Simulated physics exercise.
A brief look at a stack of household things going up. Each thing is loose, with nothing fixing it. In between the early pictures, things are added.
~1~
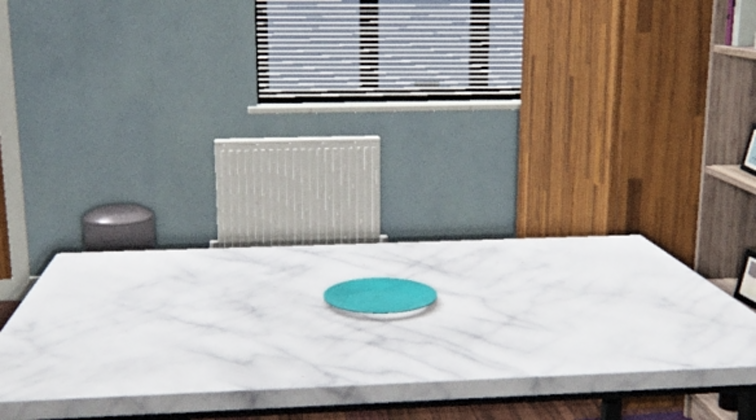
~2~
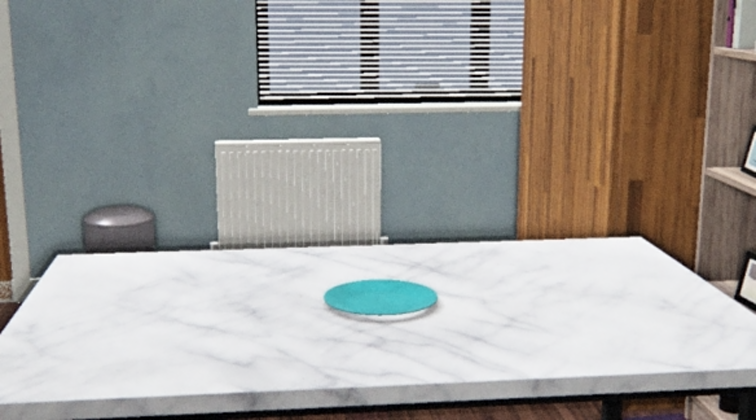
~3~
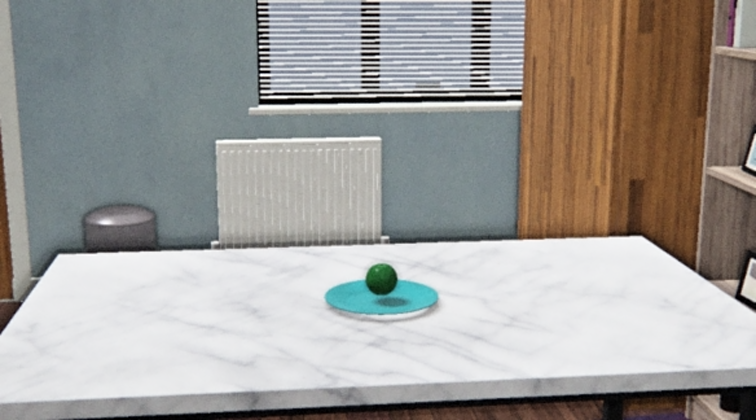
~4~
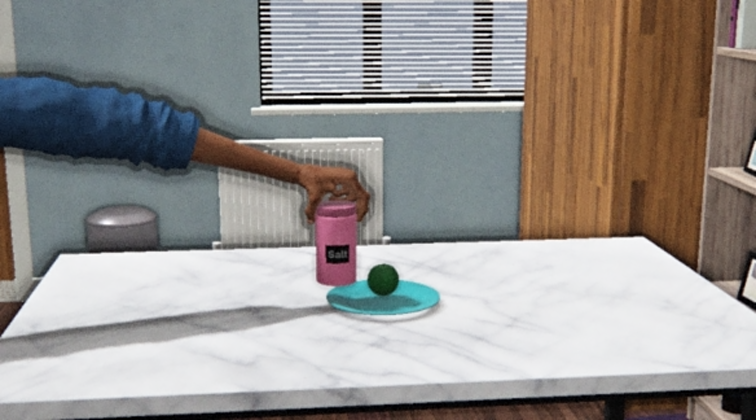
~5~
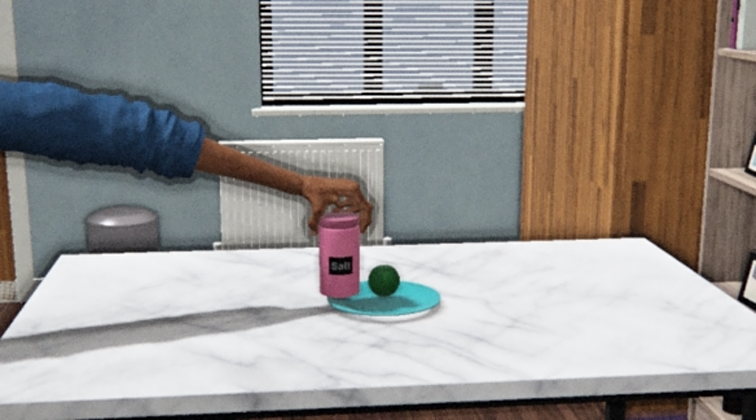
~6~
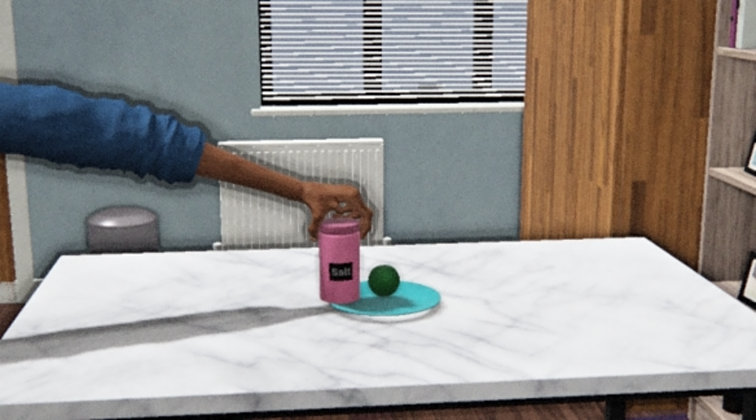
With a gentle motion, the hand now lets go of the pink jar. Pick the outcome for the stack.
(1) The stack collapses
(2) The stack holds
2, the stack holds.
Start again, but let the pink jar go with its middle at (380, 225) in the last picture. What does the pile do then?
It collapses.
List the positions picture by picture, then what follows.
In the first frame, the last thing is not in view yet; turquoise plate (380, 298).
In the second frame, the last thing is not in view yet; turquoise plate (381, 300).
In the third frame, the last thing is not in view yet; turquoise plate (381, 300).
The fourth frame shows coming down; pink jar (336, 243); turquoise plate (383, 300).
The fifth frame shows coming down; pink jar (339, 254); turquoise plate (384, 301).
The sixth frame shows in place under the hand; pink jar (340, 260); turquoise plate (384, 301).
Then, 0.50 s later than the last frame, all is still.
Then, 1.30 s later than the last frame, pink jar resting near (340, 260).
When it is over, all 3 as before. End places, in pixels of the last picture, pink jar near (340, 260). The pile holds.
